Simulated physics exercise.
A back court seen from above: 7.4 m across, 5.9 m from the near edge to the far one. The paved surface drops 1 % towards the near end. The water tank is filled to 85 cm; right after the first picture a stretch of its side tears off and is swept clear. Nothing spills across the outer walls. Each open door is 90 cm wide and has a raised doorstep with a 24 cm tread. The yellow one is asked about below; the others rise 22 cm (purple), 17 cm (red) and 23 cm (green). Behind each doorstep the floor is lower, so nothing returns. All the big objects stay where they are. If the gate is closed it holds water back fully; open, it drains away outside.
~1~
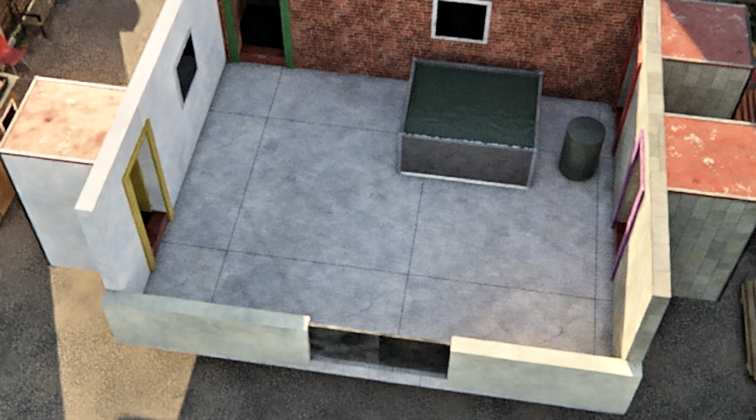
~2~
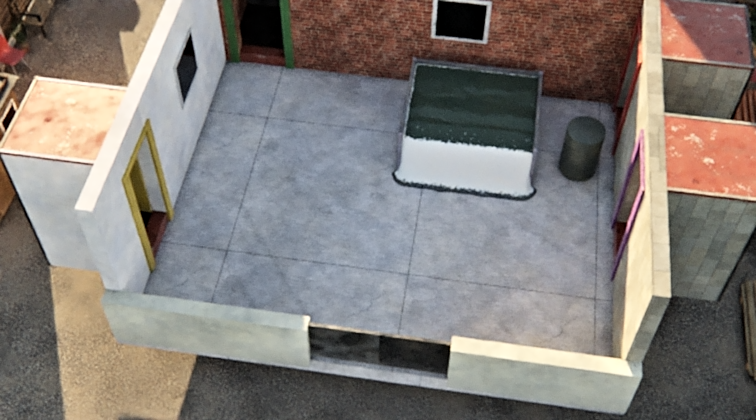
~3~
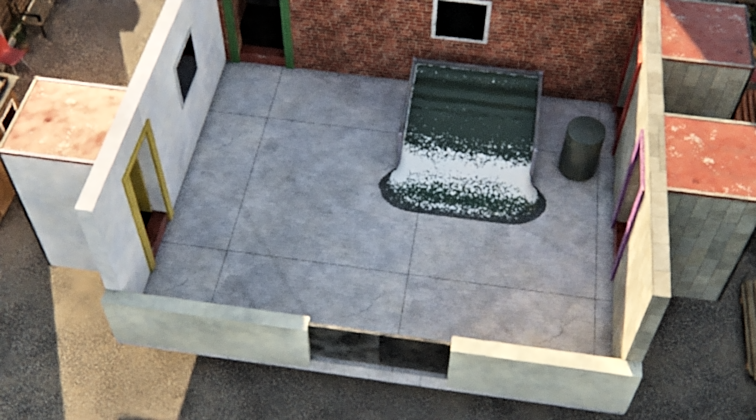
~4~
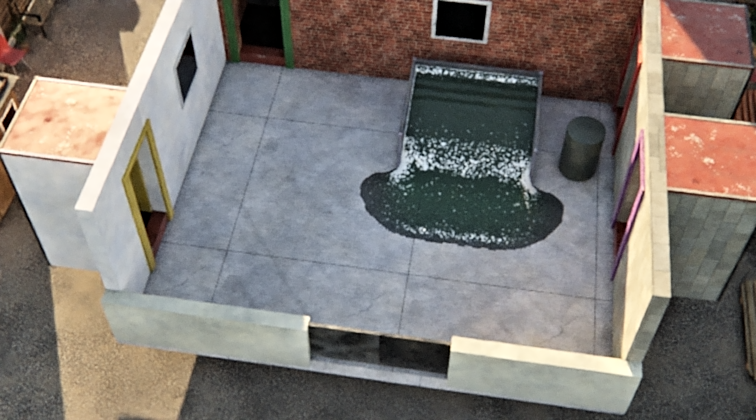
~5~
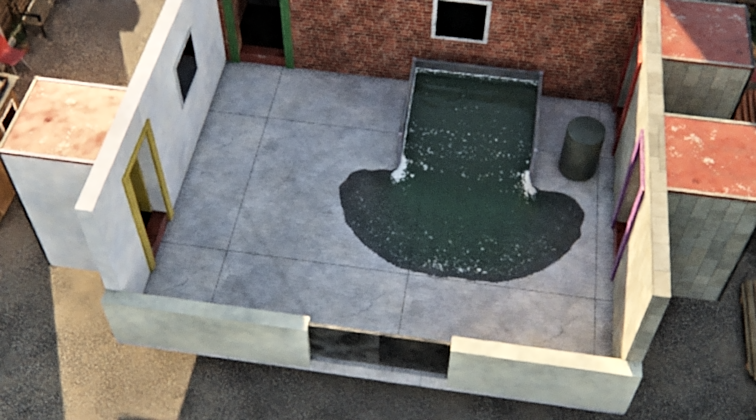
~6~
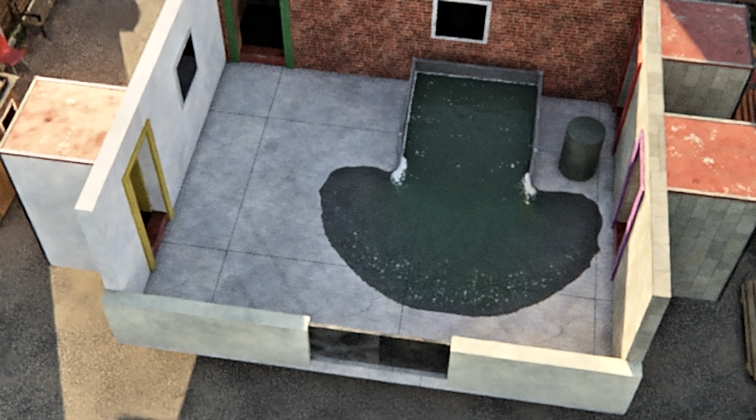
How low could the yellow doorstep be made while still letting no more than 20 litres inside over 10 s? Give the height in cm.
Some 15 cm above the ground.
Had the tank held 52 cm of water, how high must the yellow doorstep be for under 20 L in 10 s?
Some 8.0 cm.
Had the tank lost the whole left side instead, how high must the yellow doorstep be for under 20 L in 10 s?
Then roughly 16 cm.
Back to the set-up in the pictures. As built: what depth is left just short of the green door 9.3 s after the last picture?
Some 10.5 cm.
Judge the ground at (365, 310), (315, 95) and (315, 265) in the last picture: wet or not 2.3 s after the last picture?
In turn: Wet, dry, flooded.
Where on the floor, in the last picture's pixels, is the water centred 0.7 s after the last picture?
At about (459, 216).
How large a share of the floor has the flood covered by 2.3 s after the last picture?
About 55 per cent.
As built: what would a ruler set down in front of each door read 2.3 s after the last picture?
Depths in cm: Purple 7, red 0, green 0, yellow 7.
Then, 0.7 s after the last picture water covers 45 % of the floor, deepest (46 cm) near (444, 365); it has not reached the yellow door.
Then, 2.3 s after the last picture water covers 55 % of the floor, deepest (42 cm) near (145, 323); 7 cm at the yellow door, 0 litres in over its 24 cm doorstep.
Then, 9.3 s after the last picture water covers 100 % of the floor, deepest (14 cm) near (398, 105); 9 cm at the yellow door, 0 litres in over its 24 cm doorstep.
At the yellow door as built, the water peaked near 21 cm, 3.1 s after the last picture.
With a doorstep of 13 cm, 38 litres would have come in within the 10 s; with 18 cm, 7 litres. So under 20 litres takes about 15 cm.
